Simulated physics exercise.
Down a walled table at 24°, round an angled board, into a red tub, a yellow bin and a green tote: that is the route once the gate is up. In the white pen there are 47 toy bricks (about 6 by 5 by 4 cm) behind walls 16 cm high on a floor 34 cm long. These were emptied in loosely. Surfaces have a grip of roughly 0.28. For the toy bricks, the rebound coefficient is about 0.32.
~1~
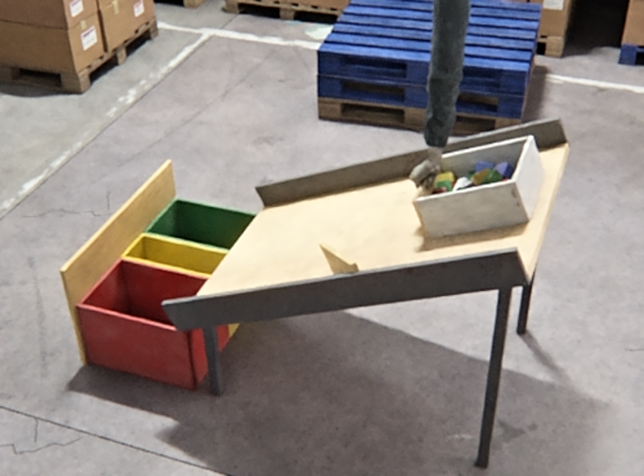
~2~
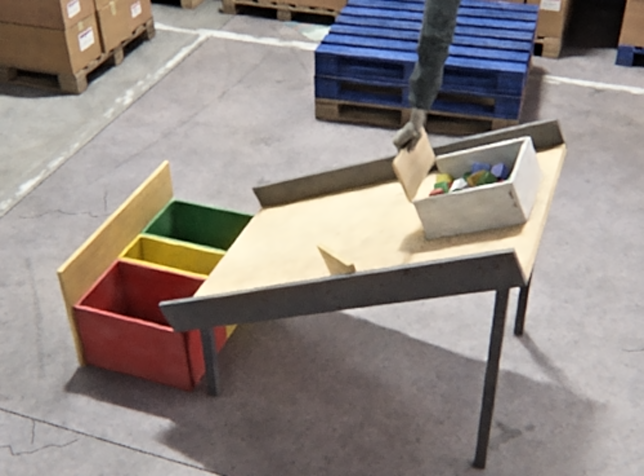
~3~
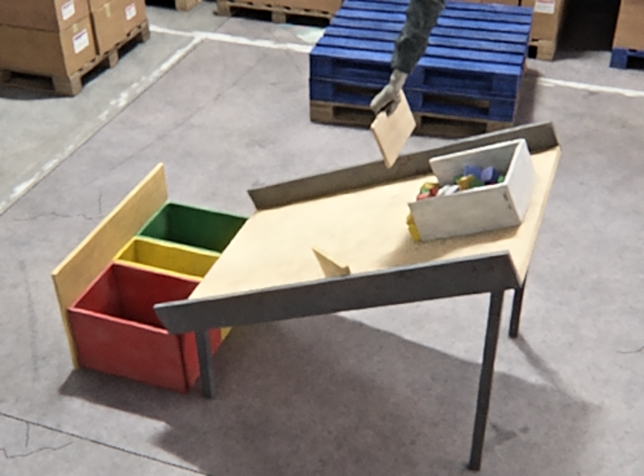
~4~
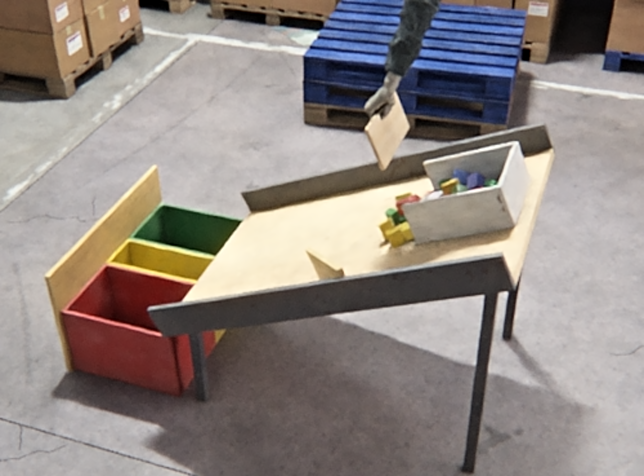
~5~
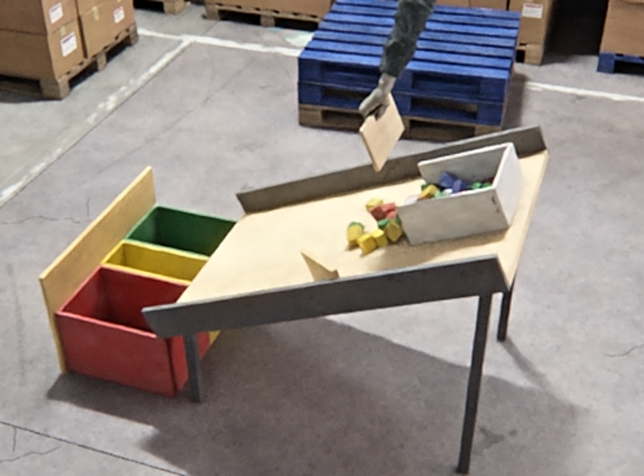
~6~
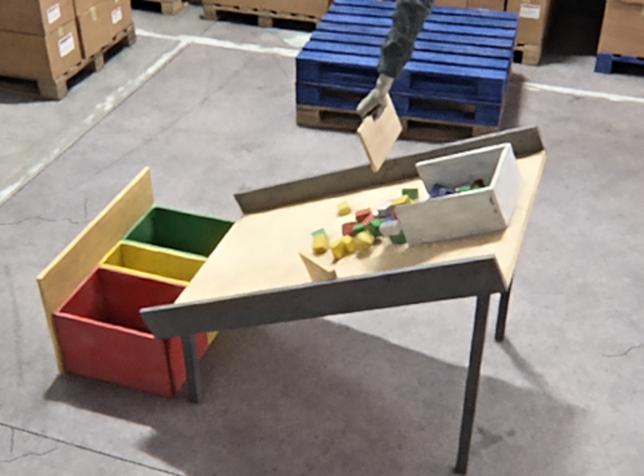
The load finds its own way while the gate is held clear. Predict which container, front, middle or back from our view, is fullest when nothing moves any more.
I reckon the one between fills up most.
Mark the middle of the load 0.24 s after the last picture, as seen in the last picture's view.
About (356, 229).
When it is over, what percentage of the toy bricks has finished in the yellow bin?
I'd put it at around 55 percent of them.
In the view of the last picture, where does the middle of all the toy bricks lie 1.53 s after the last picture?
I'd place it about (136, 306) in the last view.
Then, 0.24 s after the last picture, 8 still in the white pen and 39 on the slope.
Then, 0.55 s after the last picture, 1 in the red tub, 3 in the yellow bin, 1 in the green tote, 35 on the slope and 7 in the air.
Then, 0.98 s after the last picture, 6 in the red tub, 18 in the yellow bin, 11 in the green tote, 7 on the slope and 5 in the air.
Final count (1.53 s after the last picture), 7 in the red tub, 26 in the yellow bin and 14 in the green tote.
